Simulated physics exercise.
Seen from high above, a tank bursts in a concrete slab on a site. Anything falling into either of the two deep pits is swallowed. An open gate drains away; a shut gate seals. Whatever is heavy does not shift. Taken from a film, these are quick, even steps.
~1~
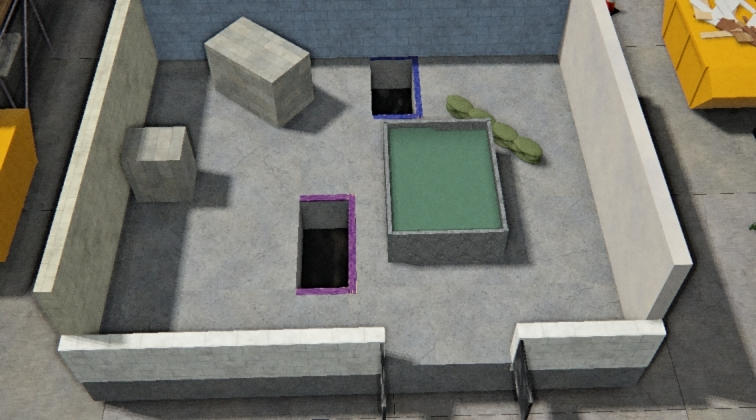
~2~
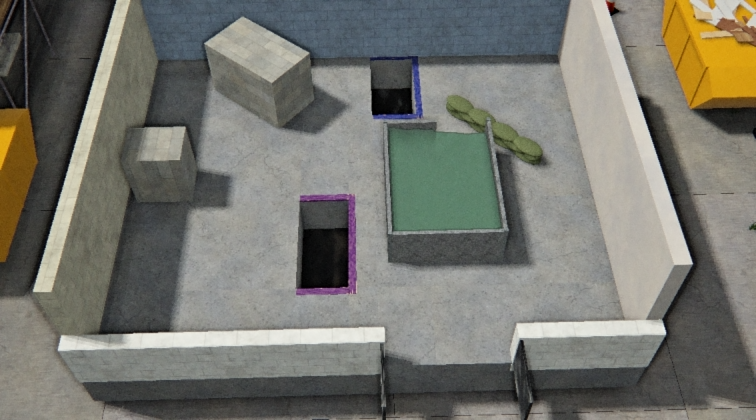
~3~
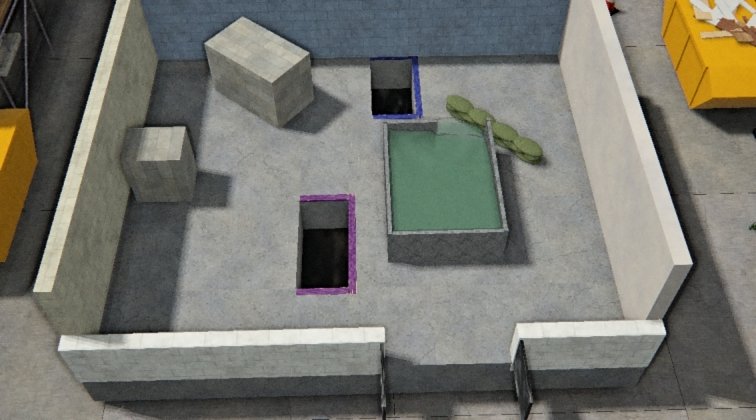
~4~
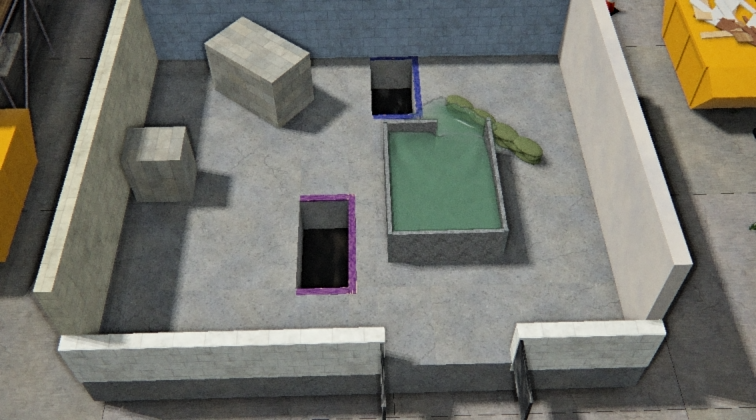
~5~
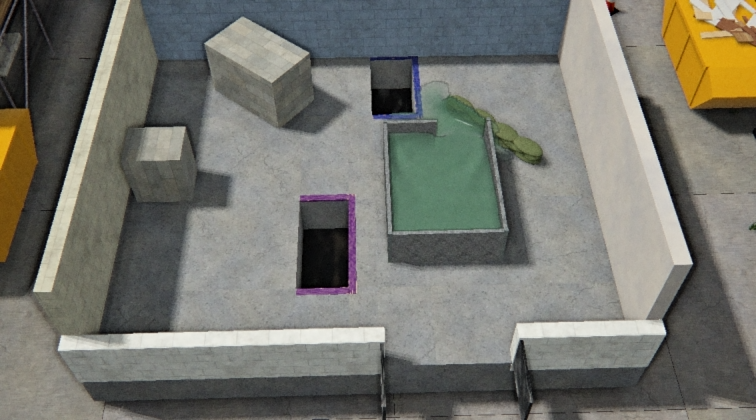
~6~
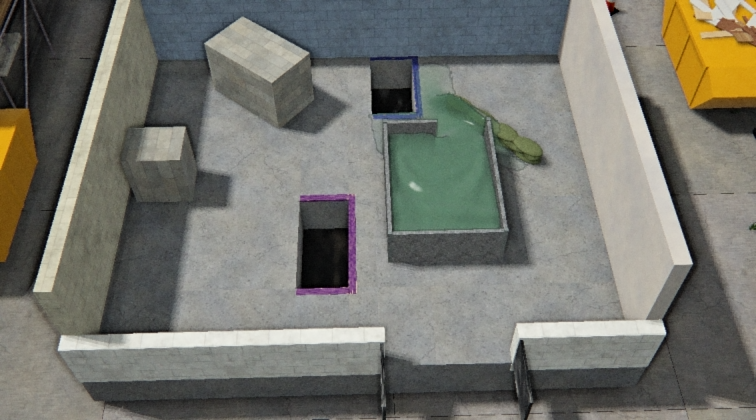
The video shows a raised tank of still green water inside a walled concrete slab with two dark openings. A gap opens in the tank's far side, and water pours out, spreading across the floor toward the back wall.
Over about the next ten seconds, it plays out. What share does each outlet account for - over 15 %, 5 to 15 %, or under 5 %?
As I see it, the gate is likely to claim a small share beneath five per cent; the purple pit is likely to claim a small share beneath five per cent; the blue pit is likely to claim a large share past fifteen per cent.
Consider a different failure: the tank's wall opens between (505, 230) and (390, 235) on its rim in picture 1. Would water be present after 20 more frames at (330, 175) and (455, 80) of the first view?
Well, the first place ends up left untouched, and the second one left untouched.
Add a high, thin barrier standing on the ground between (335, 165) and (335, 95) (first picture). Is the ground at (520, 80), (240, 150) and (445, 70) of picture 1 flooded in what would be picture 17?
In order: Wet; dry; wet.
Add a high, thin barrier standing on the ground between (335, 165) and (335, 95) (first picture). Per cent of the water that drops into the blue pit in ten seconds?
I'd put the blue pit at roughly 50 %.
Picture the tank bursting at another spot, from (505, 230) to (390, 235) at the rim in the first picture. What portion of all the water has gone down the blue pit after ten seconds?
I'd estimate the blue pit takes around 2 percent.
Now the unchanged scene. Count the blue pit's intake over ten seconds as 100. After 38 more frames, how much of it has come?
Near 80 in a hundred.
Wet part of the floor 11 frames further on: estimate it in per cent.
I'd say 30 per cent.
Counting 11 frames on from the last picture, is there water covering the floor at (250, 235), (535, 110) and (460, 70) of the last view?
Taking them as listed, I'd call them high and dry, soaked through and soaked through.
A moment on, water covers 15 % of the floor; the gate 0 %, the purple pit 0 %, the blue pit 7 %.
Next, water covers 30 % of the floor; the gate 0 %, the purple pit 0 %, the blue pit 16 %.
Then, water covers 30 % of the floor; the gate 0 %, the purple pit 0 %, the blue pit 26 %.
Later, water covers 45 % of the floor; the gate 0 %, the purple pit 0 %, the blue pit 38 %.
In the end, water covers 50 % of the floor; the gate 1 %, the purple pit 1 %, the blue pit 47 %.
